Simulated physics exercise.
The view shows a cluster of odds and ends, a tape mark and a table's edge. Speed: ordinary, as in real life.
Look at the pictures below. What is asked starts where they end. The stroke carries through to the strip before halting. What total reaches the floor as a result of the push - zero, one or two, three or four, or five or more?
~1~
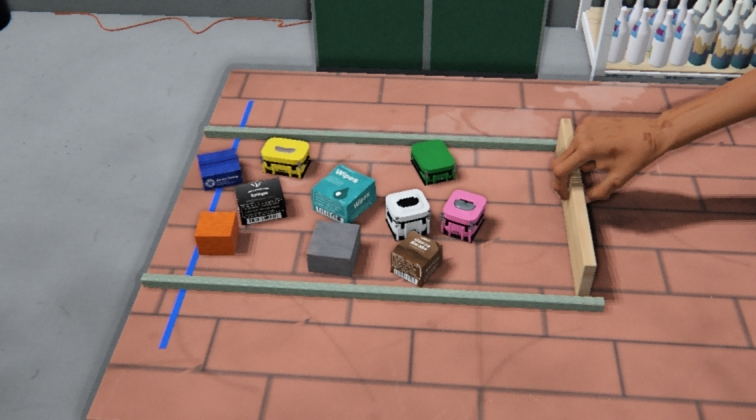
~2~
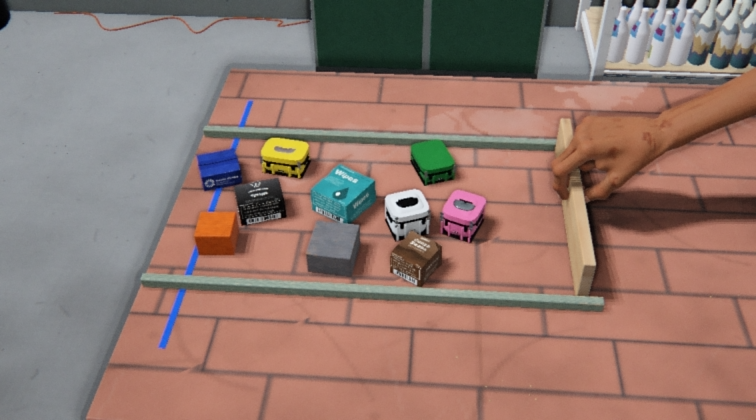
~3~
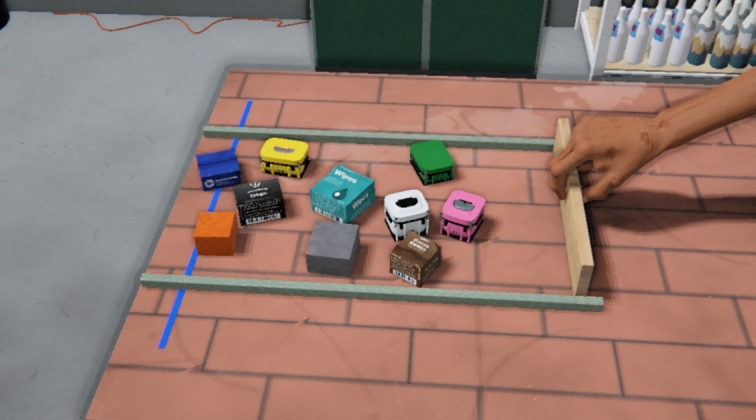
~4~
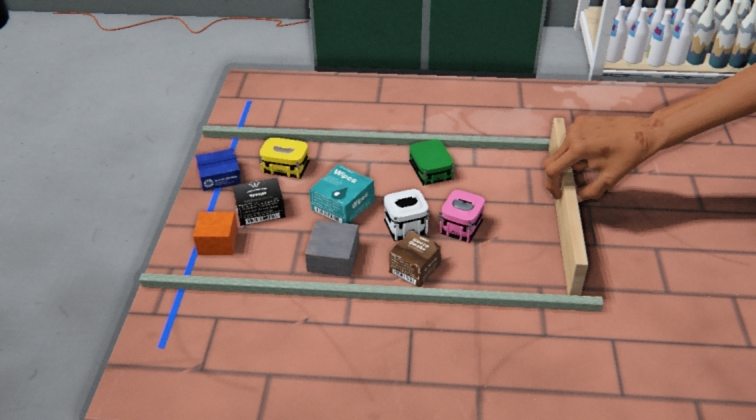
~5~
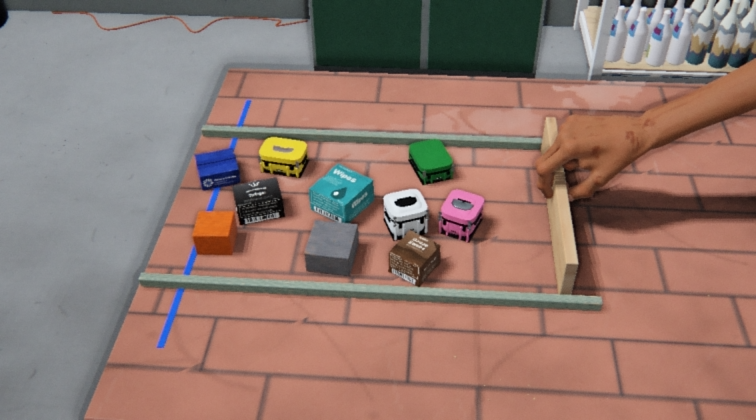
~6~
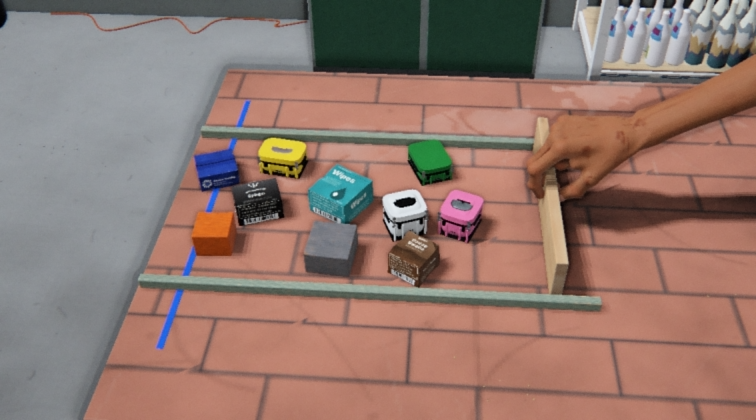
Five drops or more.
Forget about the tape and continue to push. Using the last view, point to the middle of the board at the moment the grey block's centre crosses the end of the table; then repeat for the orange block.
The middle is at (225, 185) when it's the grey block, and at (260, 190) when it's the orange block.
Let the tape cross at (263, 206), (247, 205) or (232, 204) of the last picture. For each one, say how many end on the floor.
Per try in turn: 1, 3, 3.
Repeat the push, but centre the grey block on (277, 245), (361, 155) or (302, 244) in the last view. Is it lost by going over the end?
Lab note - grey block, per position: Is gone; is gone; is gone.
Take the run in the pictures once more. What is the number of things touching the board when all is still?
Number: 4.
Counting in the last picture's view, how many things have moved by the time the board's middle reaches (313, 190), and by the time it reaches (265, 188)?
9 and 10.
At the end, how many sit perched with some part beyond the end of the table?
Result: 1.
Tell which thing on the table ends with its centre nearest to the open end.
I reckon it's the turquoise box.
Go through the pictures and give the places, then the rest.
Blue box (220, 170); orange block (218, 233); black box (260, 201); board (573, 202); tape (214, 203), in the first picture.
Orange block (217, 234); white case (407, 214), in the second picture.
Black box (259, 202); grey block (333, 249), in the third picture.
Blue box (218, 169); pink case (462, 216), in the fourth picture.
Orange block (216, 233); green case (431, 162), in the fifth picture.
Blue box (217, 170); orange block (215, 234); black box (257, 202); board (548, 200); tape (211, 203), in the sixth picture.
Soon after, none off yet; blue box at rest near (217, 170); orange block at rest near (215, 234); black box at rest near (257, 202).
Then, none off yet; blue box at rest near (217, 170); orange block at rest near (215, 234); black box at rest near (247, 203).
Further on, none off yet; blue box tipped a little near (172, 172); orange block moved well along near (159, 223); black box moved well along near (169, 195).
At rest, the number that fall off is five or more; fallen, white case, grey block, yellow case, black box, orange block and blue box.
